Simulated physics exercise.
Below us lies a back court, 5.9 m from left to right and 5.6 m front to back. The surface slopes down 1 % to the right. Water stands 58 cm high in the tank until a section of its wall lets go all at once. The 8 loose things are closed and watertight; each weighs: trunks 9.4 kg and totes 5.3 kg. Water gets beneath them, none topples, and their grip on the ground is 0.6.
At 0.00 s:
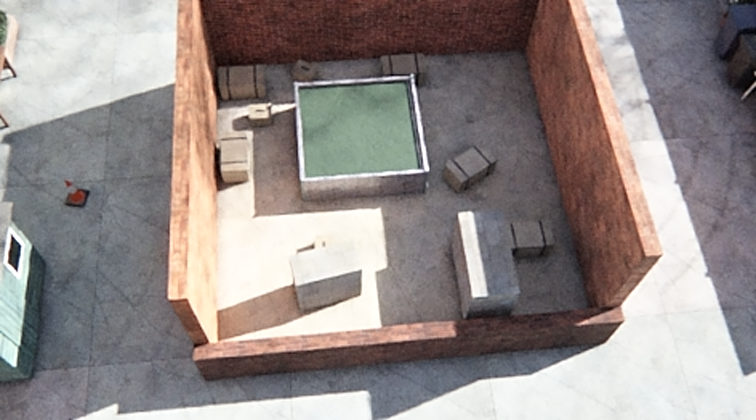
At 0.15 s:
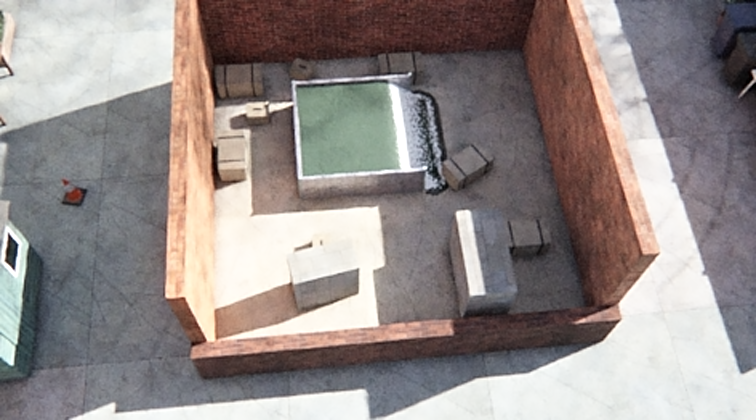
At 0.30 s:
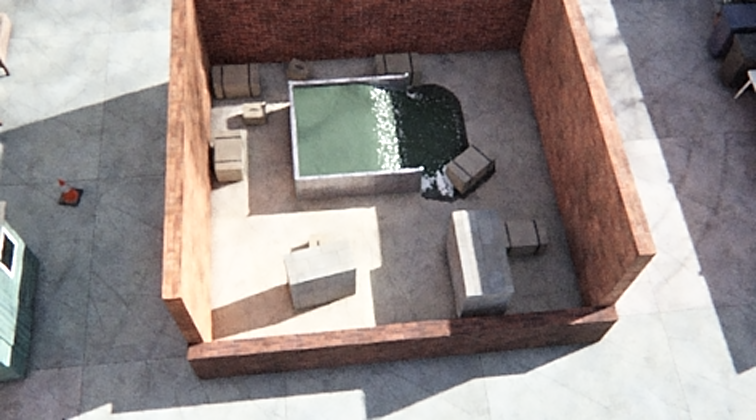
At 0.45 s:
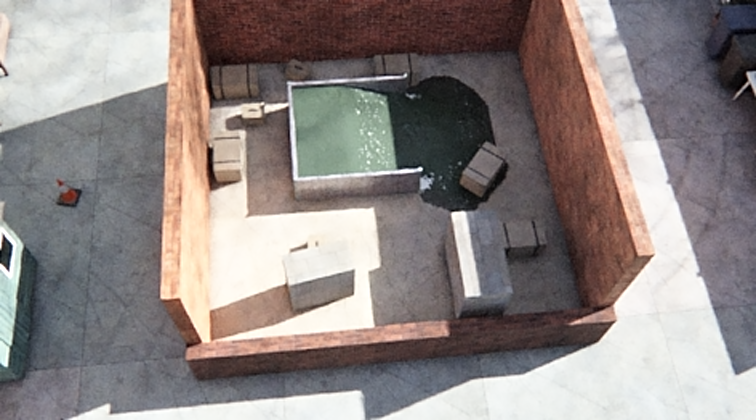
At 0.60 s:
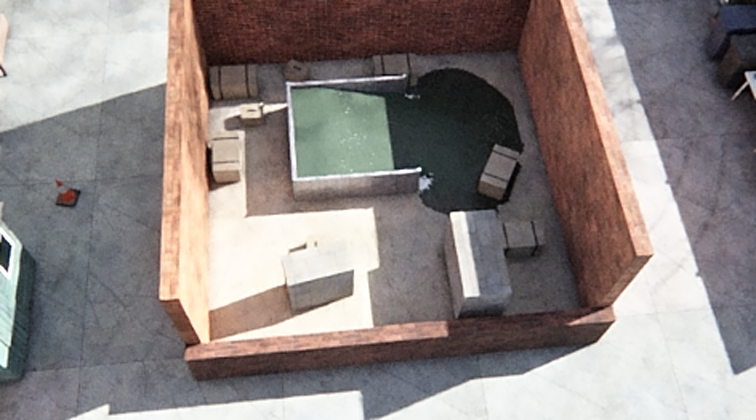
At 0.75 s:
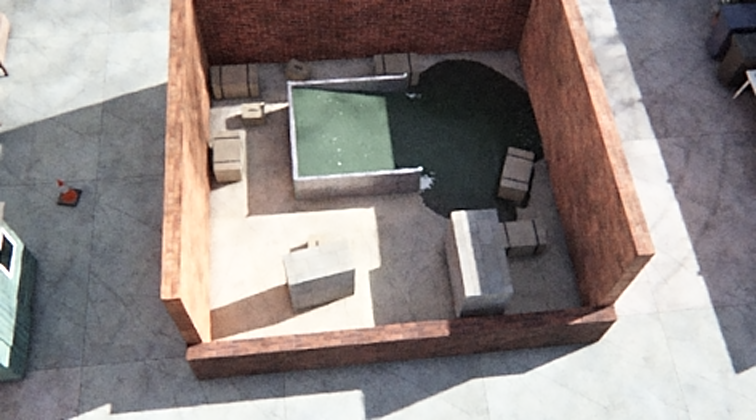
Green water pours out of a walled tank, spreads right, and pushes one box along.
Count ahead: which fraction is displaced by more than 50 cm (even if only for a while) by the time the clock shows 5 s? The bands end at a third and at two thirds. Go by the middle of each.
That comes to one to two thirds.
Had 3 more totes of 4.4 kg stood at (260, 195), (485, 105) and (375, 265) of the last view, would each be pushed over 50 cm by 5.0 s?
In turn: Short of it, past it, less.
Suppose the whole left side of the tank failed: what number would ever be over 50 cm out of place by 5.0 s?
In that case 6 of them.
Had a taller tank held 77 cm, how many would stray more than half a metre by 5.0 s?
Then 4.
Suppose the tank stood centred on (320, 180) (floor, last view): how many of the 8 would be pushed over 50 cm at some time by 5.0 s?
In that case 4 of them.
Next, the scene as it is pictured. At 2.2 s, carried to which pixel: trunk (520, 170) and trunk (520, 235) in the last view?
Around (559, 225) and (525, 258).
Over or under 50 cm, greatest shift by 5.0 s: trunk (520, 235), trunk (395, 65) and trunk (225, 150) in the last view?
In that order: More, more, less.
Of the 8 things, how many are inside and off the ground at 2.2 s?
I count 1.
After 1.1 s 1 of 8 are over 50 cm from their spots; 0 afloat.
After 2.2 s 1 of 8 are over 50 cm from their spots; 1 afloat.
After 3.5 s 3 of 8 are over 50 cm from their spots; 3 afloat.
After 5.0 s 4 of 8 are over 50 cm from their spots, and 4 have been at some point; 5 afloat.
